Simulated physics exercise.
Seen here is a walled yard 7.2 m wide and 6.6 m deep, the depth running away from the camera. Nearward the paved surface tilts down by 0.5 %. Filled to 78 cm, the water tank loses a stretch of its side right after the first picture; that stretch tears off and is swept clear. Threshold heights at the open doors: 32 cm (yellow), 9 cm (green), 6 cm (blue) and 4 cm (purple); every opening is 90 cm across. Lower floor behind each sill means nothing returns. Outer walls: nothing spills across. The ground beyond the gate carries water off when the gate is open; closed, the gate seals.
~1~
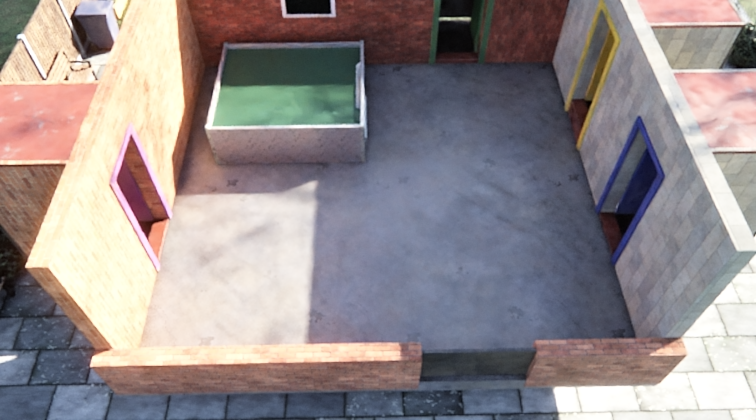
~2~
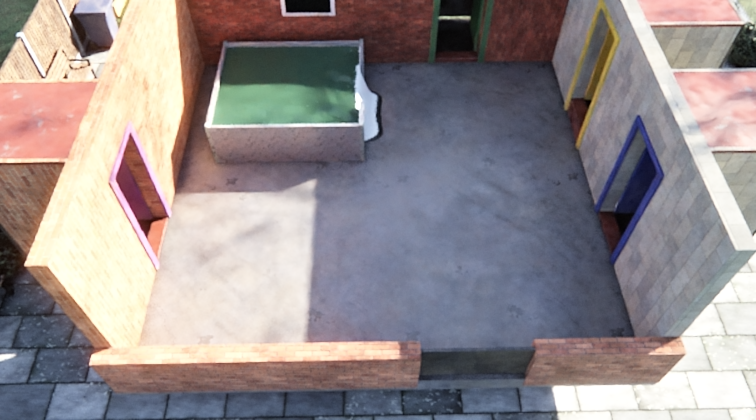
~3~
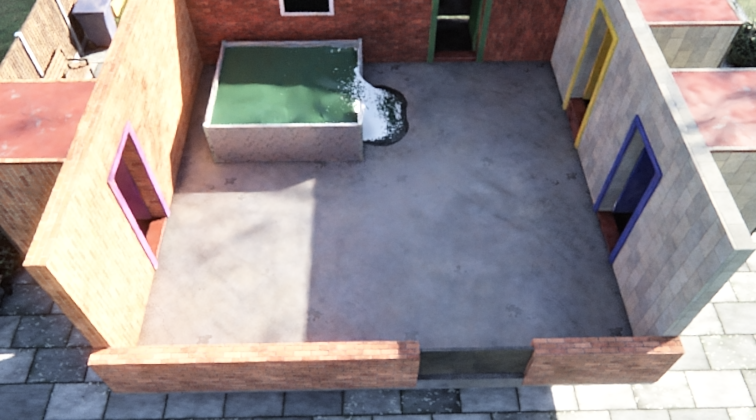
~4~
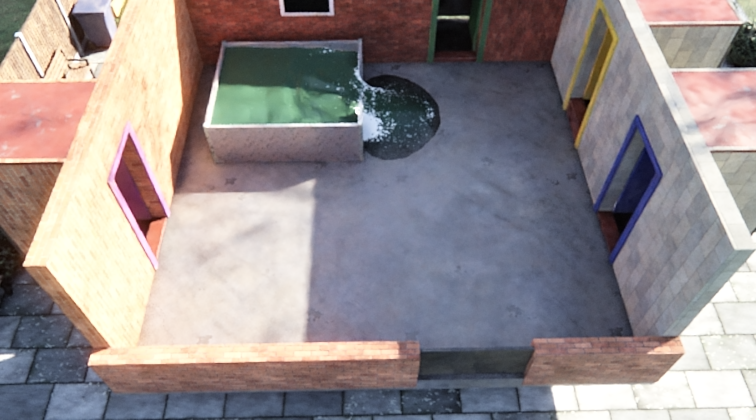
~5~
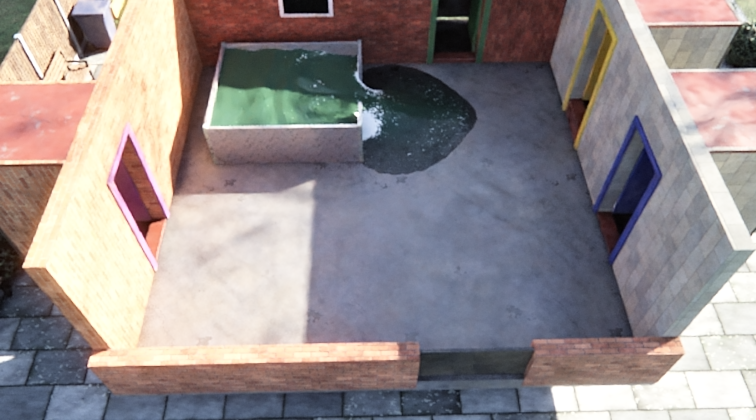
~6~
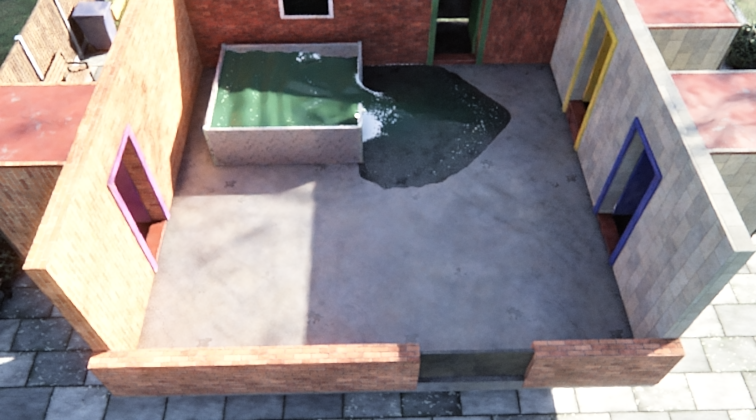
Green water pours from the right side of a tank and spreads across the walled yard's grey floor.
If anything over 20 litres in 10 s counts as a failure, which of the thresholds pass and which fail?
The yellow door passes. The green door fails. The blue door fails. The purple door fails.
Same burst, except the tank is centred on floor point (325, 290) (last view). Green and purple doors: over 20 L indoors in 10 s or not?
Green gets more than that, purple gets no more than that.
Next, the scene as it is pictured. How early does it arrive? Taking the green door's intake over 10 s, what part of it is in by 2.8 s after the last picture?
35 percent or so by then.
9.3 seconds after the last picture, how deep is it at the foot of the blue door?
Around 10.0 cm there.
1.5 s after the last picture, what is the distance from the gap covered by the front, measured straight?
Roughly 5.4 metres out.
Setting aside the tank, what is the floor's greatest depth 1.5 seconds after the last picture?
47 cm or so.
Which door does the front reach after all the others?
Looks like the purple door.
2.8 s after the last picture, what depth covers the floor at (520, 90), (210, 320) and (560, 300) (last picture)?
About 21, 0 and 9 cm respectively.
Then, 0.7 s after the last picture water covers 30 % of the floor and is deepest (44 cm) near (371, 117); yellow door 28 cm at the sill, 0 L in, green door 18 cm at the sill, 0 L in, blue door not reached, purple door not reached.
Then, 1.5 s after the last picture water covers 40 % of the floor and is deepest (47 cm) near (527, 72); yellow door 31 cm at the sill, 0 L in, green door 18 cm at the sill, 26 L in, blue door 15 cm at the sill, 2 L in, purple door not reached.
Then, 2.8 s after the last picture water covers 45 % of the floor and is deepest (31 cm) near (614, 350); yellow door 26 cm at the sill, 2 L in, green door 13 cm at the sill, 58 L in, blue door 13 cm at the sill, 39 L in, purple door not reached.
Then, 5.3 s after the last picture water covers 65 % of the floor and is deepest (24 cm) near (579, 363); yellow door 20 cm at the sill, 3 L in, green door 14 cm at the sill, 134 L in, blue door 10 cm at the sill, 76 L in, purple door not reached.
Then, 9.3 s after the last picture water covers 100 % of the floor and is deepest (18 cm) near (145, 372); yellow door 11 cm at the sill, 3 L in, green door 9 cm at the sill, 157 L in, blue door 10 cm at the sill, 101 L in, purple door 11 cm at the sill, 39 L in.
